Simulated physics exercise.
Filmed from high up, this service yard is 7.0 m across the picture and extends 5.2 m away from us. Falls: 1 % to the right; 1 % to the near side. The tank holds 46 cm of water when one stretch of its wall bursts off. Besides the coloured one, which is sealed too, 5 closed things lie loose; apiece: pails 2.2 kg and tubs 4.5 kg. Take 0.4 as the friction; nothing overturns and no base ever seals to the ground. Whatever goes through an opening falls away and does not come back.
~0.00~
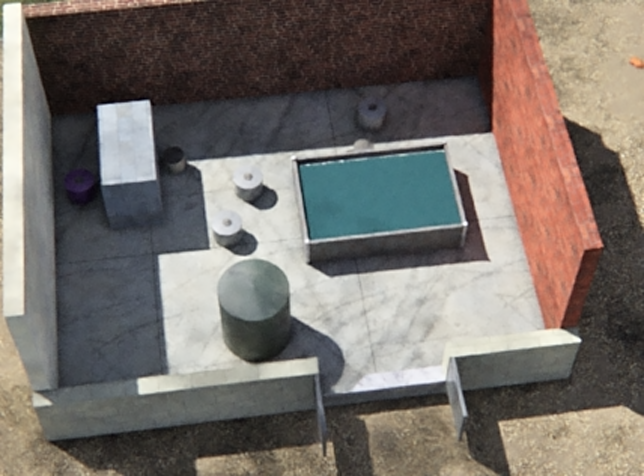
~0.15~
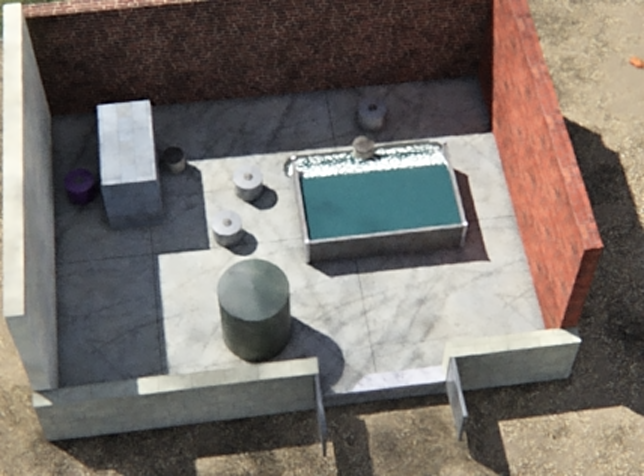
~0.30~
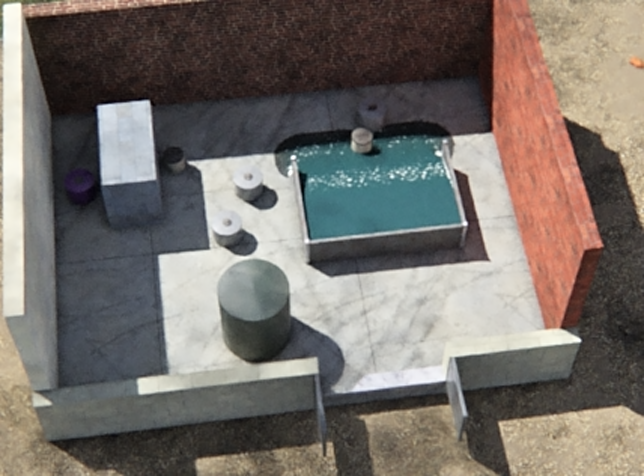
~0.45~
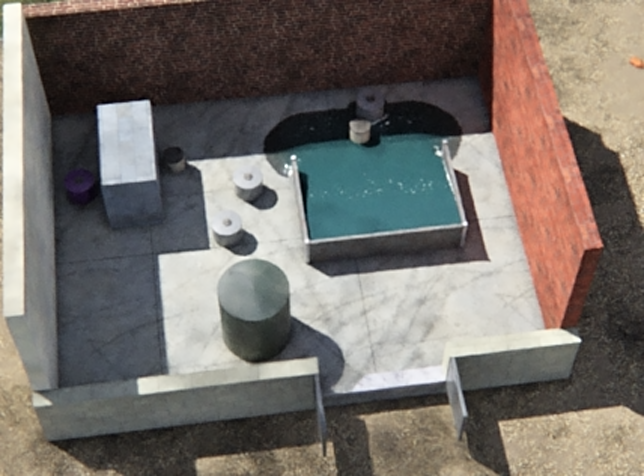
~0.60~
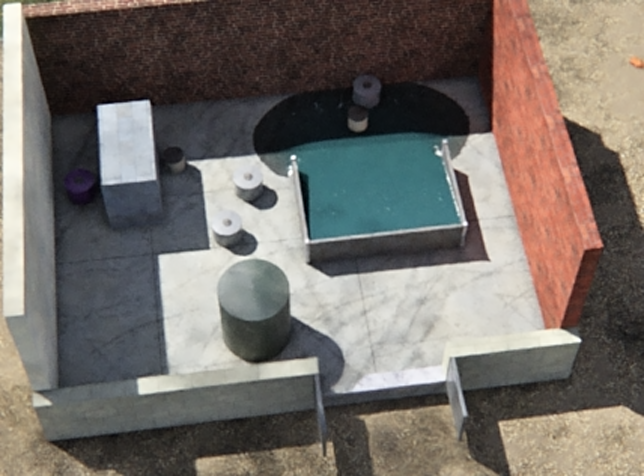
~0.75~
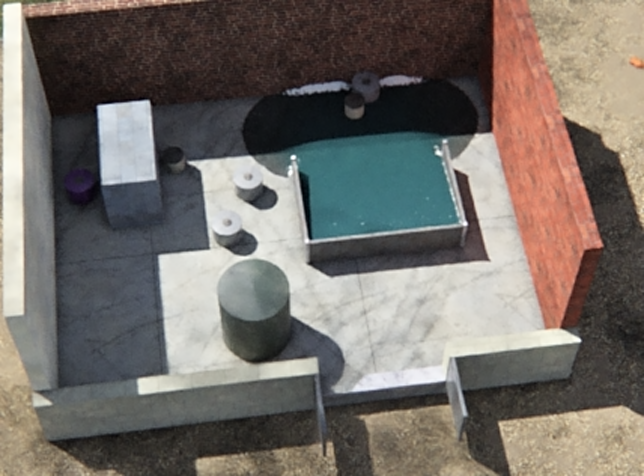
In a walled yard, water pours from a tank's back and spreads, shifting two containers.
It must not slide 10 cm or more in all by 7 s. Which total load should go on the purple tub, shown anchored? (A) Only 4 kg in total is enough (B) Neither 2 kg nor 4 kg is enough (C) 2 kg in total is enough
(B) Neither 2 kg nor 4 kg is enough.
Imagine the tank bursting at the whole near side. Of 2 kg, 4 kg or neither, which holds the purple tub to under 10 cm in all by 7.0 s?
Then I'd expect the light mass to do.
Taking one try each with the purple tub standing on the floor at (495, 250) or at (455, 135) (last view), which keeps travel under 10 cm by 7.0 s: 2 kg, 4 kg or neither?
In that order: Both fail; both fail.
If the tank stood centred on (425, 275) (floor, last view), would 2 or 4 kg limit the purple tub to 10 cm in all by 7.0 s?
Lab note - in that case: No option works.
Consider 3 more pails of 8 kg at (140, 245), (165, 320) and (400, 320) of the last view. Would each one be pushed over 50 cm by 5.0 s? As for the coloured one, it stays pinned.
In turn: Short of it, less, less.
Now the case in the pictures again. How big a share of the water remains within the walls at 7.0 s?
Roughly 98 percent.
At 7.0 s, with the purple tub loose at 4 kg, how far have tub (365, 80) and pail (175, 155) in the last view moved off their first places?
Taking them in order, that's 450 centimetres and 400 centimetres.
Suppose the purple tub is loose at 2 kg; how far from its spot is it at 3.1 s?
Around 0 centimetres out of place.
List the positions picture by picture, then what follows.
The purple tub at (79, 180) rests on the ground; 3.5 m2 under water; 0 of 6 have shifted, in the first picture.
The purple tub at (79, 180), on the bottom; water covers 4.5 m2; 0 of 6 have shifted, in the second picture.
The purple tub at (79, 180) rests on the ground; water covers 5.7 m2; 1 of 6 have shifted, in the third picture.
The purple tub at (79, 180), on the bottom; 6.9 m2 under water; 2 of 6 have shifted, in the fourth picture.
The purple tub at (79, 180), on the bottom; 8.4 m2 under water; 2 of 6 have shifted, in the fifth picture.
The purple tub at (79, 180) rests on the ground; water covers 9.4 m2; 2 of 6 have shifted, in the sixth picture.
After 1.4 s the purple tub would be 0 cm from its start with 2 kg and 0 cm from its start with 4 kg; 0 cm of water round it then.
After 3.1 s the purple tub would be 0 cm from its start with 2 kg and 0 cm from its start with 4 kg; 0 cm of water round it then.
After 4.9 s the purple tub would be 56 cm from its start with 2 kg and 54 cm from its start with 4 kg; 4 cm of water round it then.
After 7.0 s the purple tub would be 319 cm from its start with 2 kg and 270 cm from its start with 4 kg; 3 cm of water round it then.
